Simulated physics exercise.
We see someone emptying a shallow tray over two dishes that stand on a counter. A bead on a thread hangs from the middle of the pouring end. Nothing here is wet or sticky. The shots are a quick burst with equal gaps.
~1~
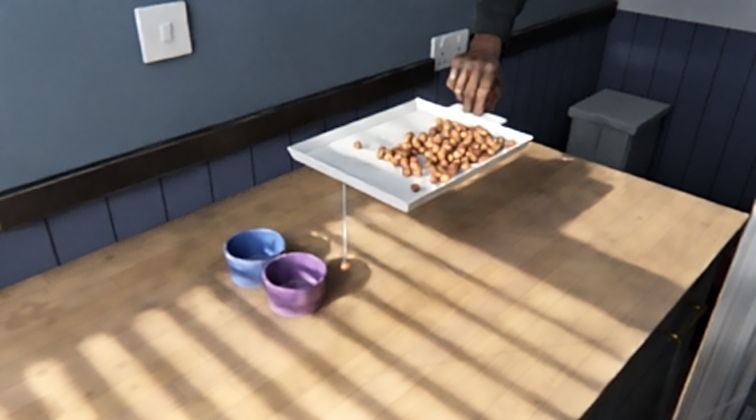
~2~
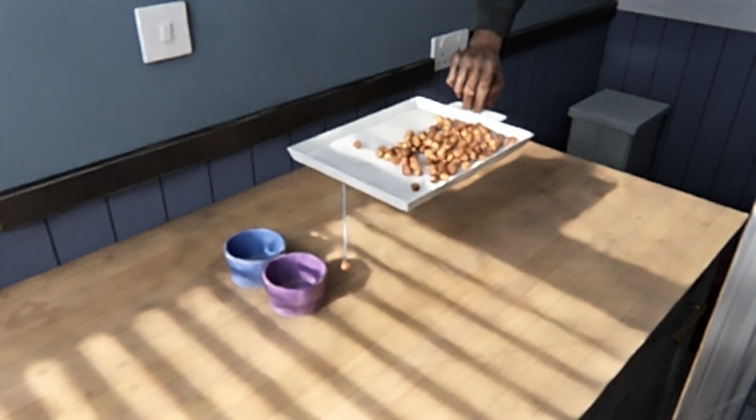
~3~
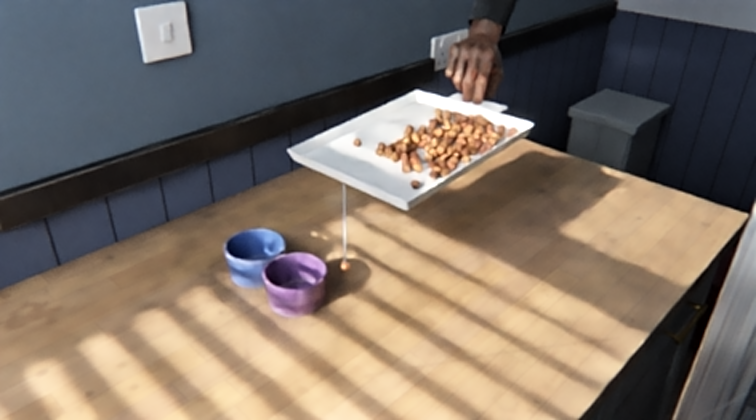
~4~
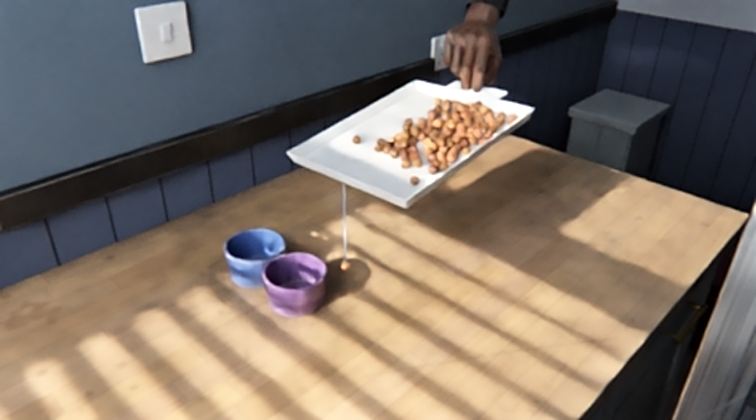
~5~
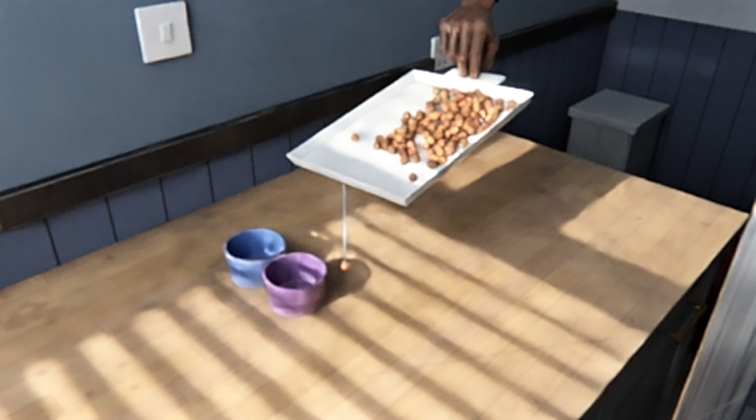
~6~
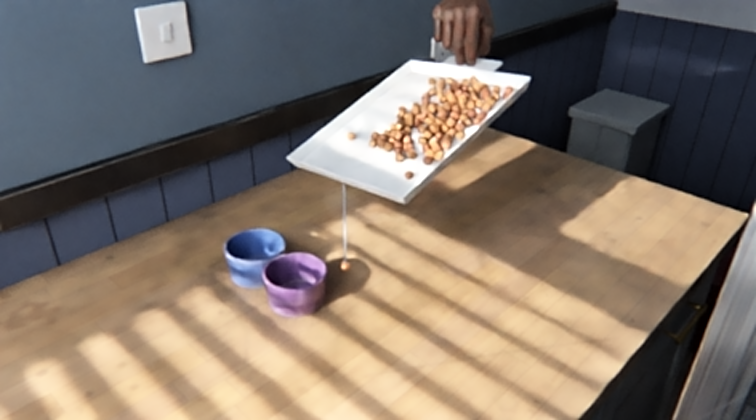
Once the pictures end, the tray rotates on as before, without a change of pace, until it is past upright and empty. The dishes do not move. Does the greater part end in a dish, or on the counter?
In the dishes lies more than half of it.
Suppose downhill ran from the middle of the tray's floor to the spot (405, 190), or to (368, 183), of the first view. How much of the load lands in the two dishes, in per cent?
Roughly 0 per cent, and 10 per cent.
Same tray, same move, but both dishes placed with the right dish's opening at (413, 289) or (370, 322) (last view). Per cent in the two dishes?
In turn 0 and 20 in a hundred.
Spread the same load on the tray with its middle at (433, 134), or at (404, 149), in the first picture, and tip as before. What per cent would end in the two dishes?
The first gives 60 %, the second 70 %.
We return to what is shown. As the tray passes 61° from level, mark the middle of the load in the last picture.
Near (312, 170).
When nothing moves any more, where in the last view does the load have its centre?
Near (291, 290).
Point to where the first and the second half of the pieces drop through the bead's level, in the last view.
At about (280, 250), then at (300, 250).
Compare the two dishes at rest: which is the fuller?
The winner is the right one.
Shortly afterwards, tray tipped steeply; near two thirds on the tray; a little in the right dish; only a few in the left dish; only a few outside both; near a quarter in the air.
Next, tray tipped right over; only a few on the tray; near a third in the right dish; a little in the left dish; near a quarter outside both; near a quarter in the air.
Some moments later, tray tipped past a quarter turn; near half in the right dish; near a quarter in the left dish; near a third outside both.
In the end, tray tipped past a quarter turn; near half in the right dish; near a quarter in the left dish; near a third outside both.
